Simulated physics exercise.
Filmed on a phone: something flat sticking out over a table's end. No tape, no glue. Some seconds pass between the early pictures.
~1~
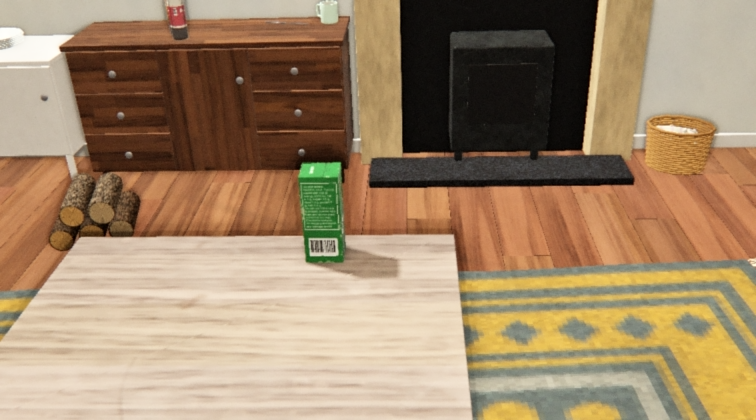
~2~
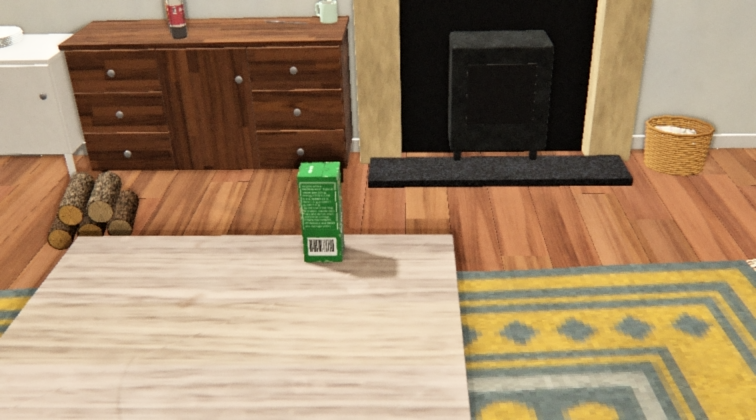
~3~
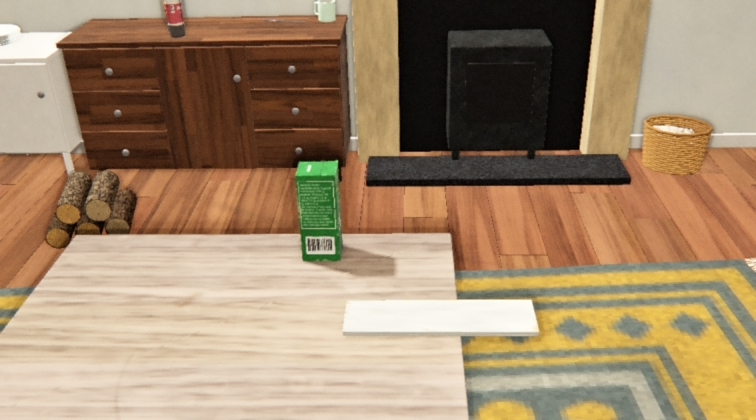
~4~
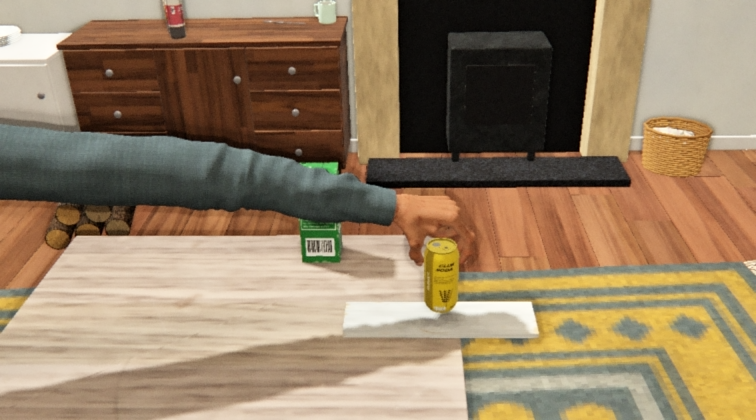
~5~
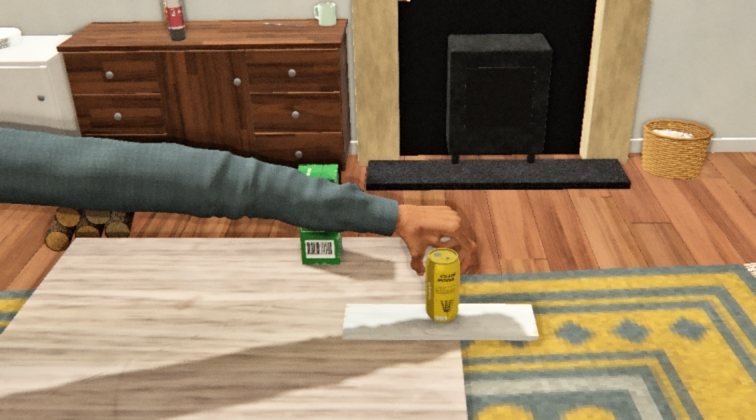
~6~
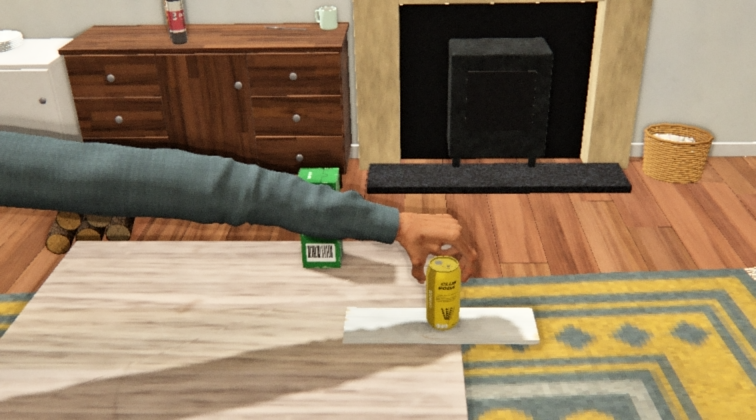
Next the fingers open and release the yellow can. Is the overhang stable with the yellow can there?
In the end the board stays on the table.
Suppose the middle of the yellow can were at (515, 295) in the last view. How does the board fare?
Then it tips off the edge.
Then, 0.80 s later than the last frame, all is still.
Then, 1.70 s later than the last frame, yellow can resting near (443, 294).
When it is over, all 3 as before. End places, in pixels of the last picture, yellow can near (443, 294). The board holds.
